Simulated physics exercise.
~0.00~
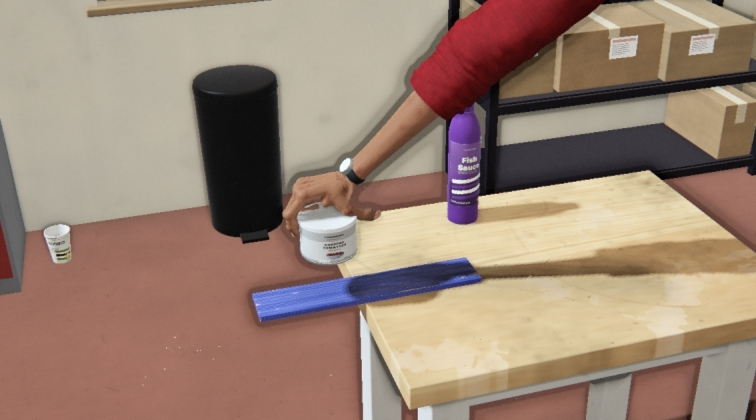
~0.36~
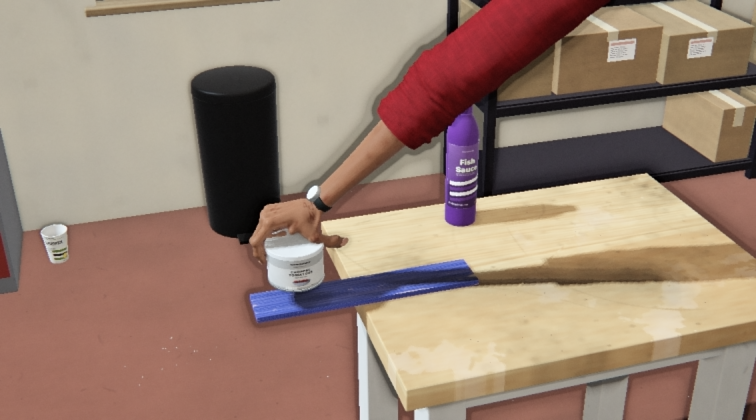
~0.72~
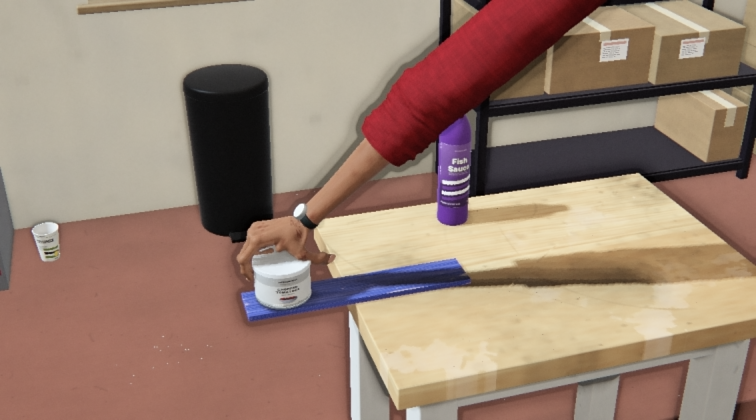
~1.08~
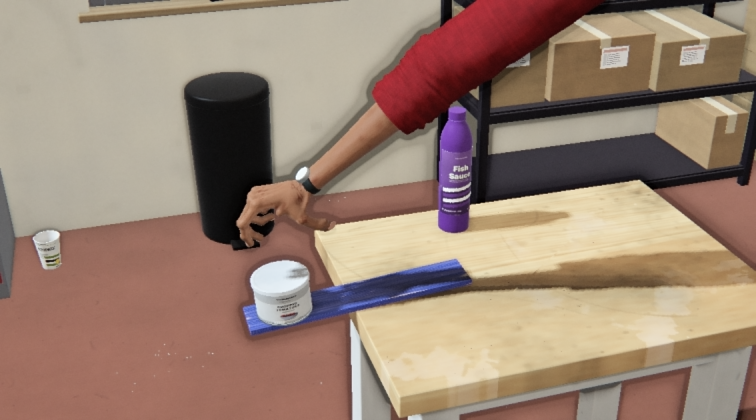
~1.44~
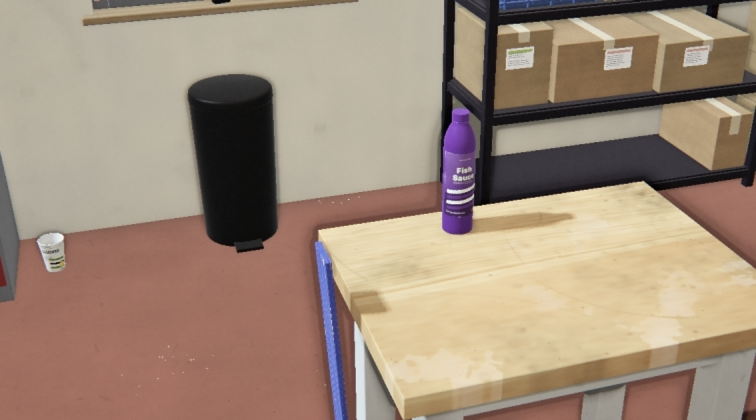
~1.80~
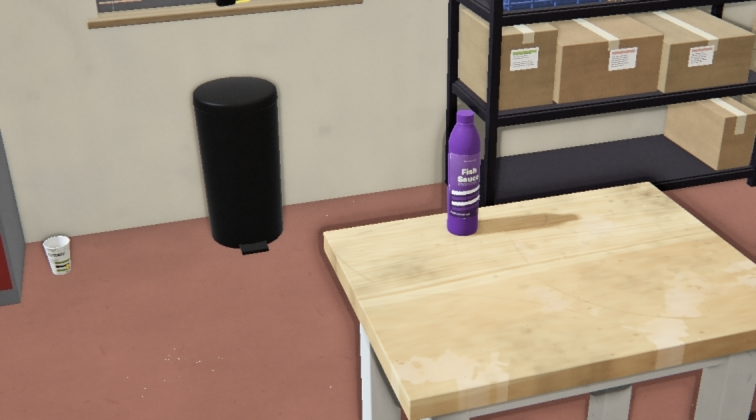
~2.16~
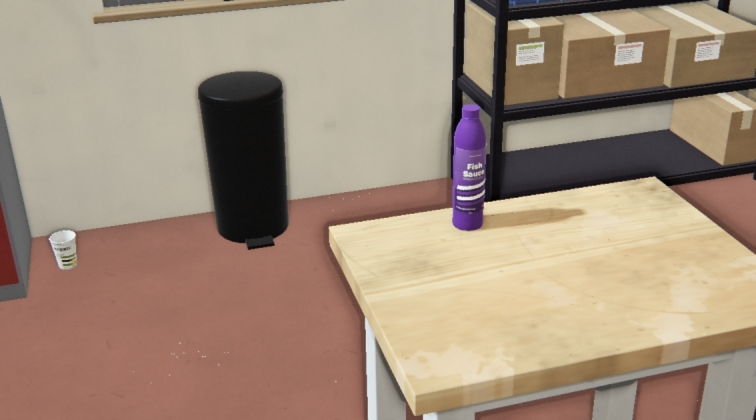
A blue plank tips off the table with the white tub a hand releases onto it.
